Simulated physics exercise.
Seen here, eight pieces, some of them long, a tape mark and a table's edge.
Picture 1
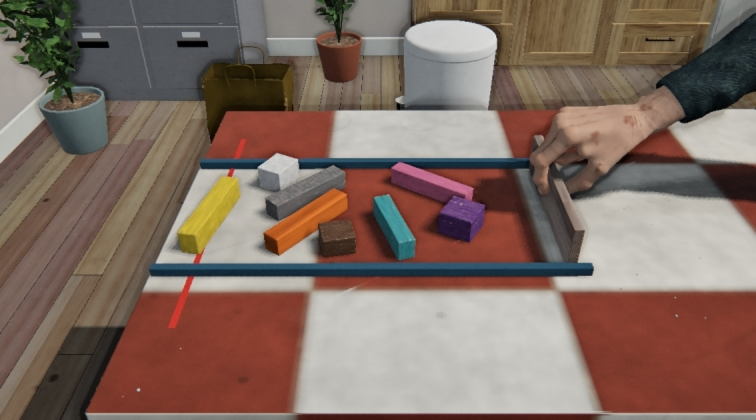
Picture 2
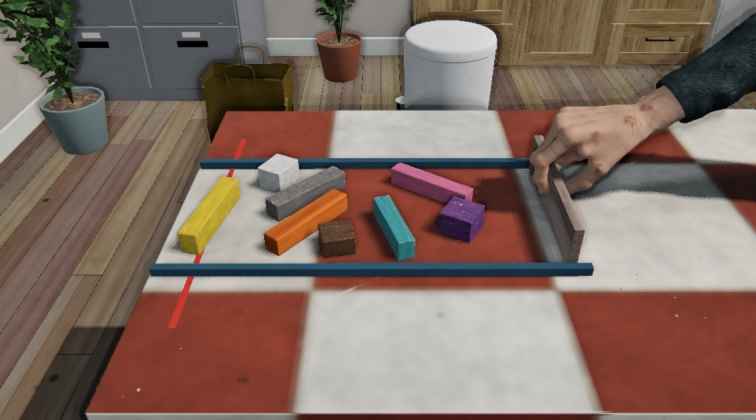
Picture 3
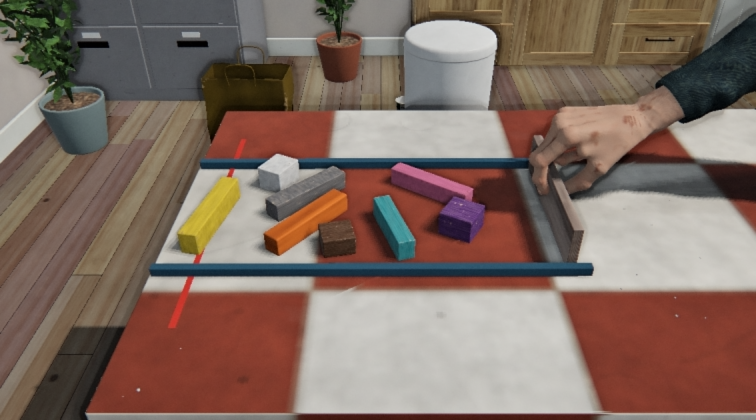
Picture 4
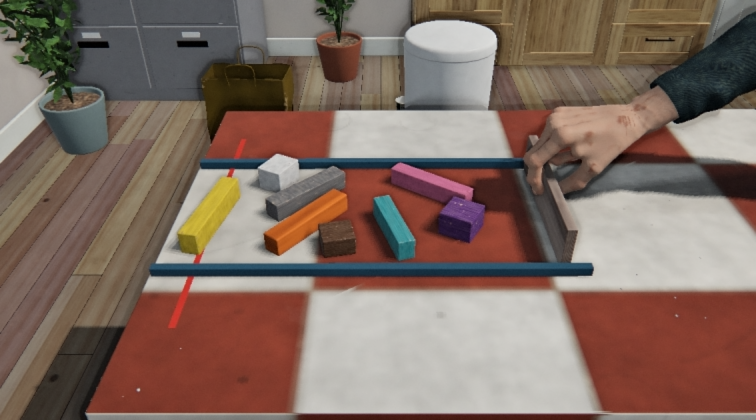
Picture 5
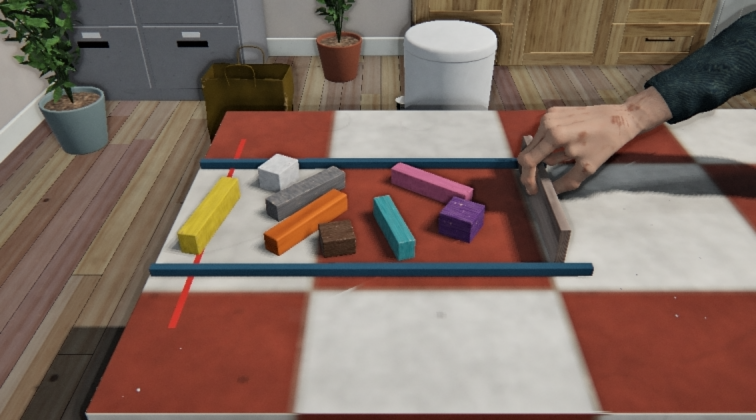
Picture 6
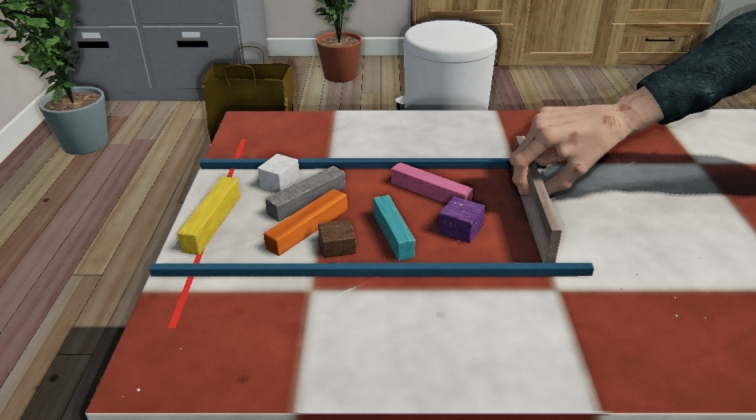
On a checkered table, a hand slides a board slightly left toward scattered, motionless coloured blocks.
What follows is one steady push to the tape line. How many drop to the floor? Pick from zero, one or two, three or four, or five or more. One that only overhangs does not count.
The number that fall off is five or more.
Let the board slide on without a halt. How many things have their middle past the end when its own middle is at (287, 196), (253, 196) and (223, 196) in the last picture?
Place by place, 0, 1 and 5.
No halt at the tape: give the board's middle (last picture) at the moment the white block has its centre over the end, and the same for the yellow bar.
At (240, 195) for the white block; at (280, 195) for the yellow bar.
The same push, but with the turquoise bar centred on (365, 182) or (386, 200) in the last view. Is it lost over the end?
In that order, it is kept; stays on.
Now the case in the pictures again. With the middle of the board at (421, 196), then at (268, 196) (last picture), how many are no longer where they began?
At the one place 3, at the other 8.
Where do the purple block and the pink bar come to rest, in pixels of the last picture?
The purple block stops around (188, 226); the pink bar around (215, 184).
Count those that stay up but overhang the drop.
The number is 0.
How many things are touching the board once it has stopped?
2 of them.
Early on, none off yet; yellow bar at rest near (211, 213); white block at rest near (279, 174); grey bar at rest near (307, 193).
Finally, the number that fall off is five or more; lost, turquoise bar, brown block, orange stick, grey bar, white block and yellow bar.
